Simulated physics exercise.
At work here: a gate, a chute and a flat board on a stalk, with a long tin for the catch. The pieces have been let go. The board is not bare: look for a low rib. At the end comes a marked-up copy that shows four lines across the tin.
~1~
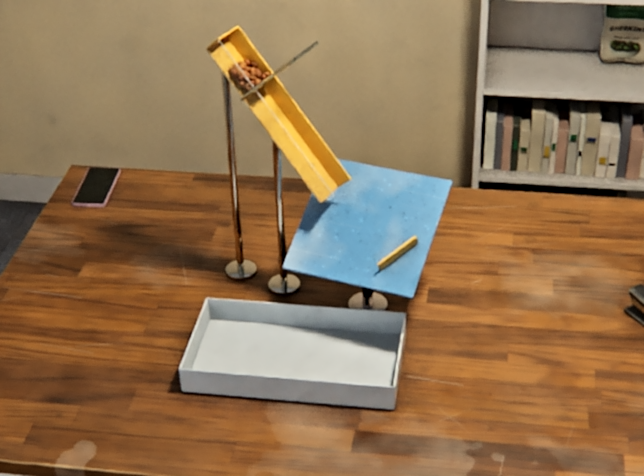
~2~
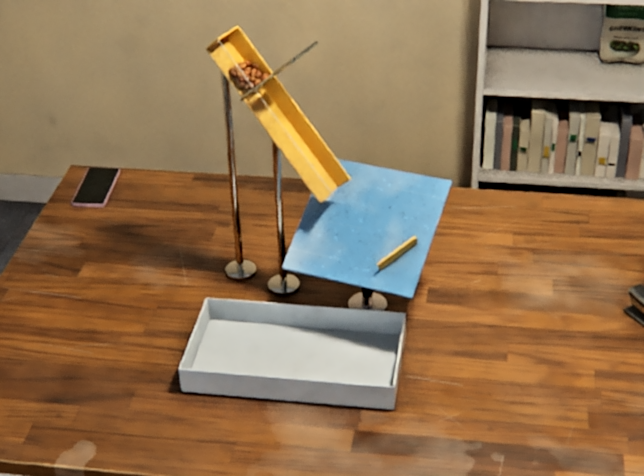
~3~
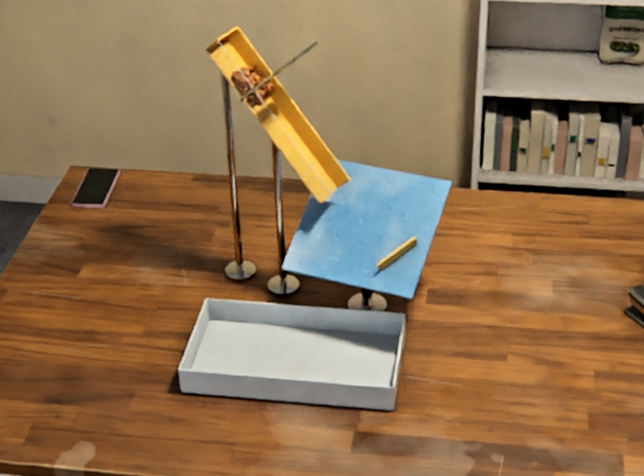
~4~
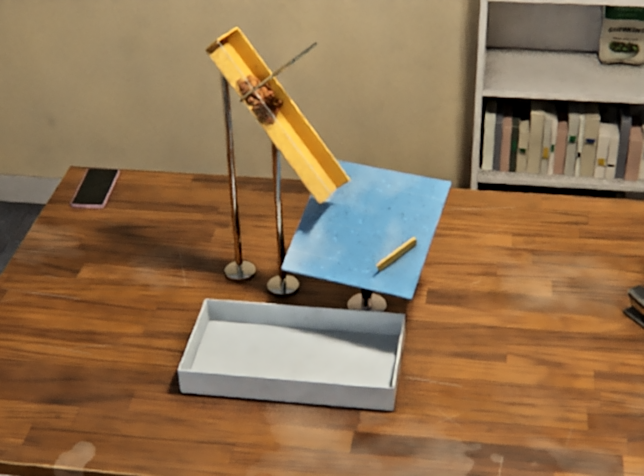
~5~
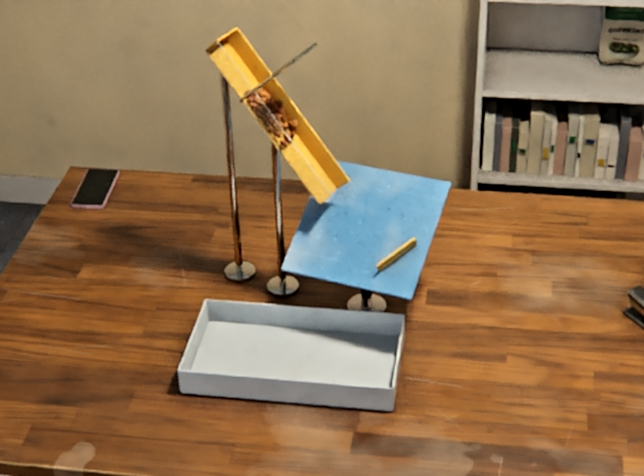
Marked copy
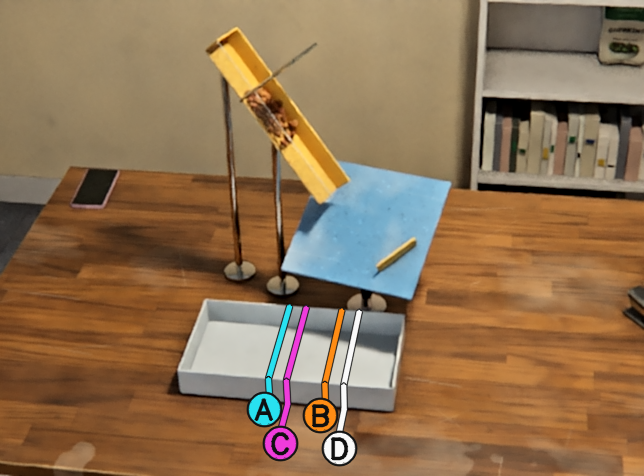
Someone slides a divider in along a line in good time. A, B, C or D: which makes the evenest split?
Choose D.
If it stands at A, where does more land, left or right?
Right.
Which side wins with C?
Right.
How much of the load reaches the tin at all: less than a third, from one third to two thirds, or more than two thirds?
It is more than two thirds.
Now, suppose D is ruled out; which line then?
B.
On the marked copy, line A crosses the front rim at (268, 378); line B crosses the front rim at (325, 383); line C crosses the front rim at (286, 379); line D crosses the front rim at (343, 384).
For line A, of what is caught, only a few on the left of the divider, all but a few on the right.
For line B, of what is caught, close to a quarter on the left of the divider, the bulk on the right.
For line C, of what is caught, only a few on the left of the divider, all but a few on the right.
For line D, of what is caught, close to half on the left of the divider, close to half on the right.
